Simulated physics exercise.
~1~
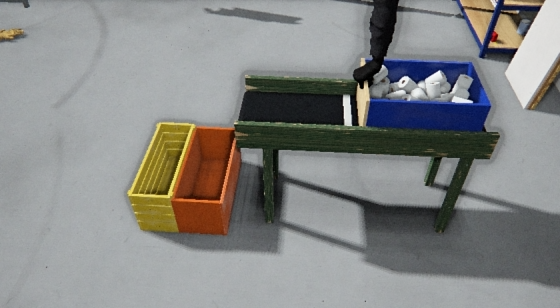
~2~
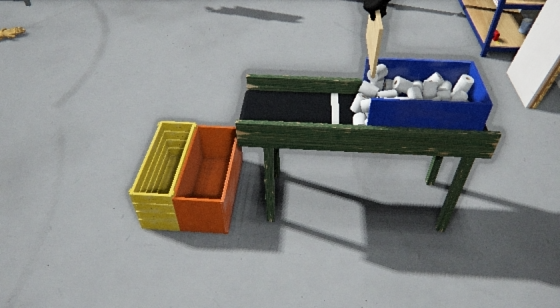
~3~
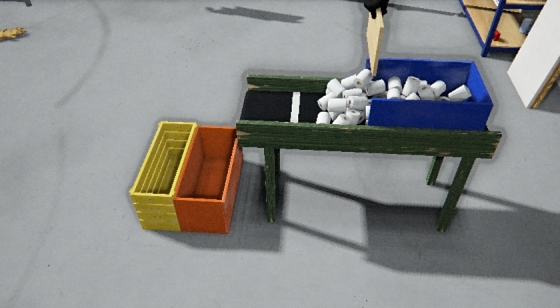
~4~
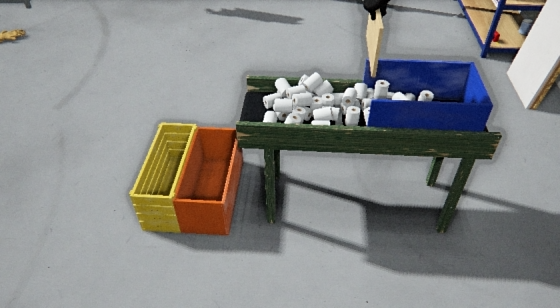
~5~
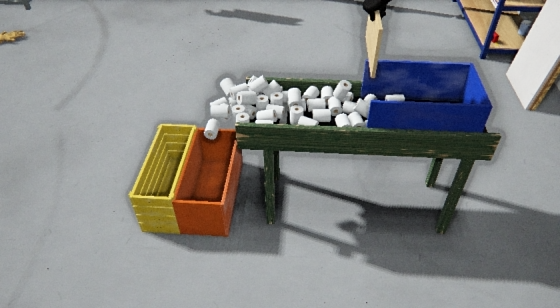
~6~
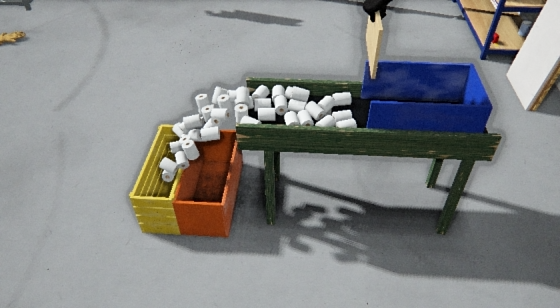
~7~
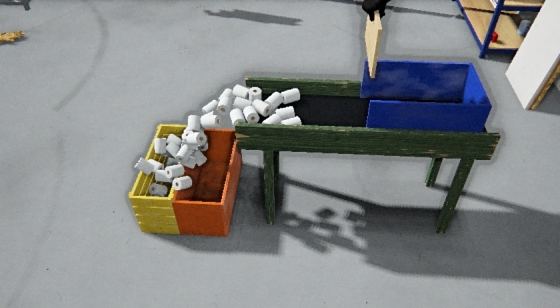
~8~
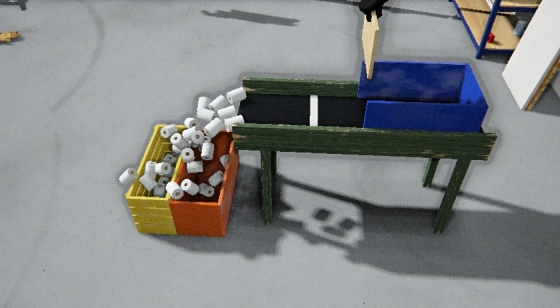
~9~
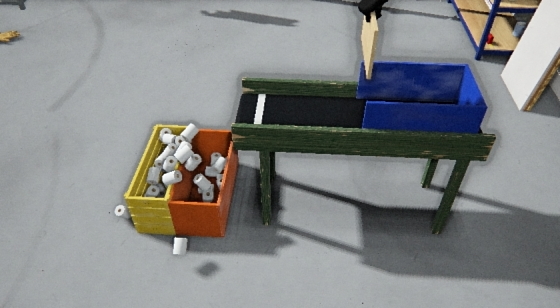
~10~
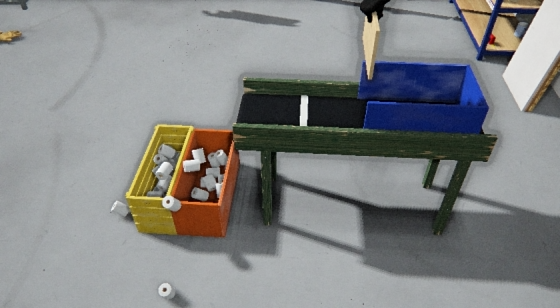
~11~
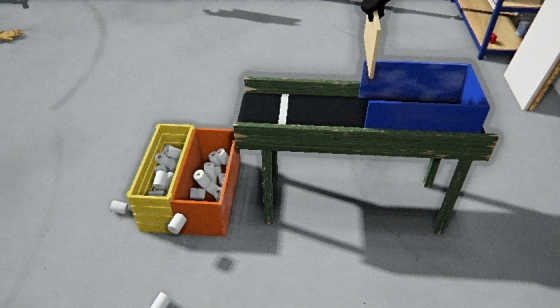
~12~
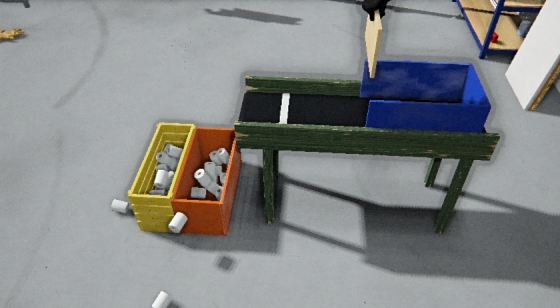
White paper rolls riding a conveyor out of a blue pen and tumbling into yellow and orange bins, a few landing on the floor.
